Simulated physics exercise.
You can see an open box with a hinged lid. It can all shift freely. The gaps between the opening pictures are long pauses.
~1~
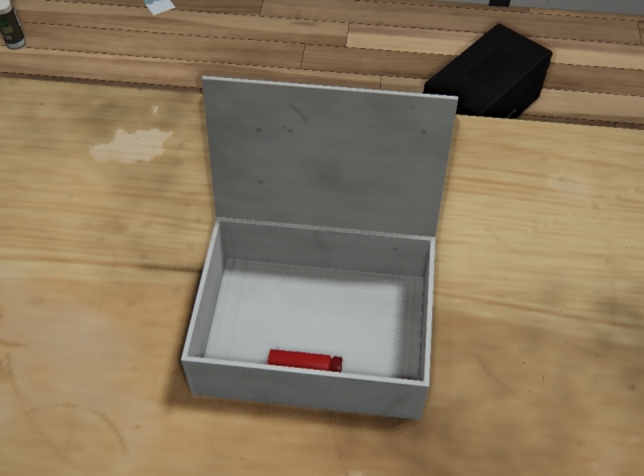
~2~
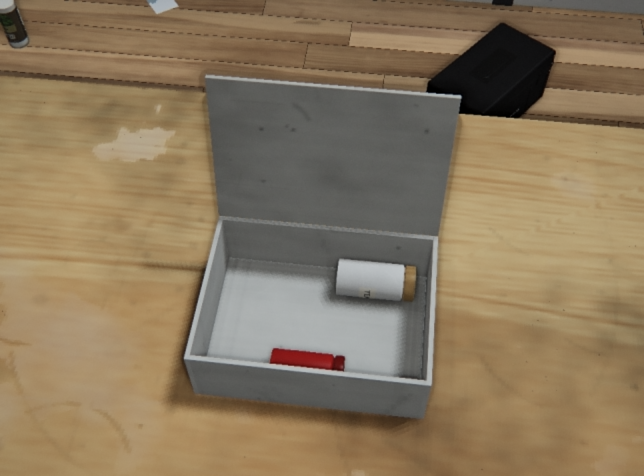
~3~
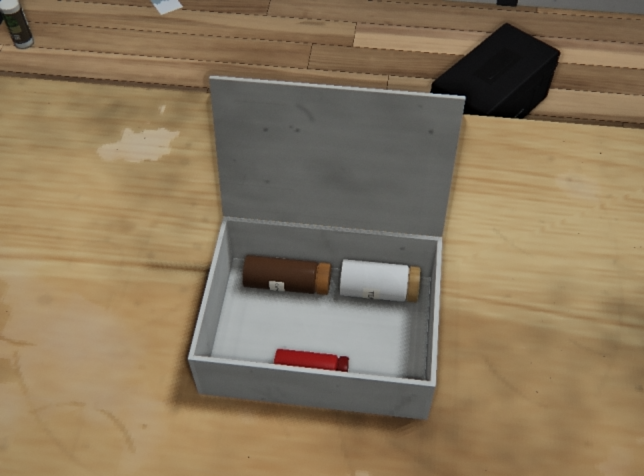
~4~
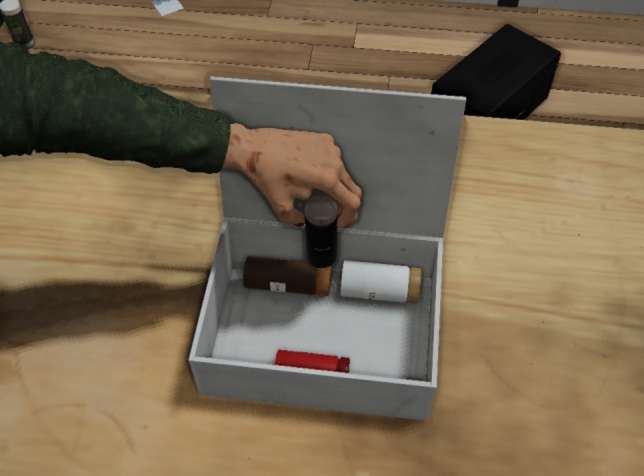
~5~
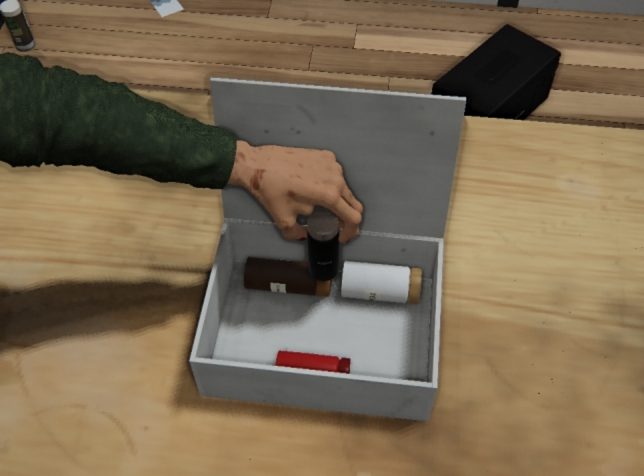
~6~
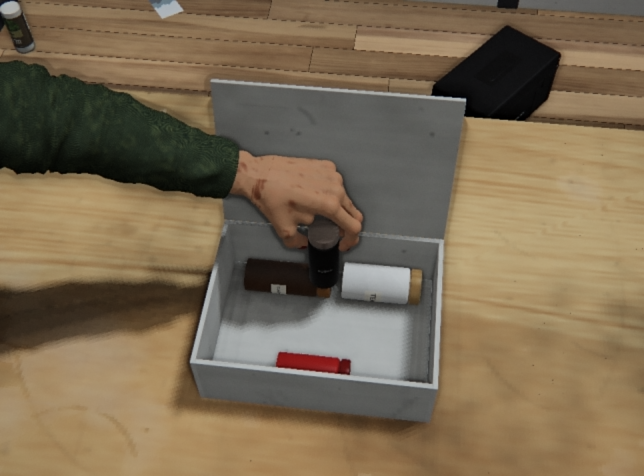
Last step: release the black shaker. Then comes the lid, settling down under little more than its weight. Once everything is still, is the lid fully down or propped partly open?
It is fully down.
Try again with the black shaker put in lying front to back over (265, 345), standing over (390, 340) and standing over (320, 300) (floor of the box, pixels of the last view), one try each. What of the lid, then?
1: Closed. 2: Open. 3: Closed.
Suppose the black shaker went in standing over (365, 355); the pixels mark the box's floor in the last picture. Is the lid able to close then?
Result: Lid not shut.
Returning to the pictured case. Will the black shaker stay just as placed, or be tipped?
Looking at the last picture, the black shaker sits at an angle.
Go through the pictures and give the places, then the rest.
In the first frame, the last thing is not in view yet.
In the second frame, the last thing is not in view yet.
In the third frame, the last thing is not in view yet; white shaker (380, 281).
The fourth frame shows coming down; black shaker (321, 232).
The fifth frame shows coming down; black shaker (324, 246); brown shaker (289, 277).
The sixth frame shows put in, still held; black shaker (324, 254); white shaker (382, 284).
Then, 1.10 s after the last picture, lid starting down; black shaker on its side near (319, 324).
Then, 1.90 s after the last picture, lid 39° above the rim; black shaker on its side near (319, 324).
At rest, lid shut; tipped over in the box, black shaker; the other 3 in place. Seen from the same camera at the end, black shaker near (320, 324).
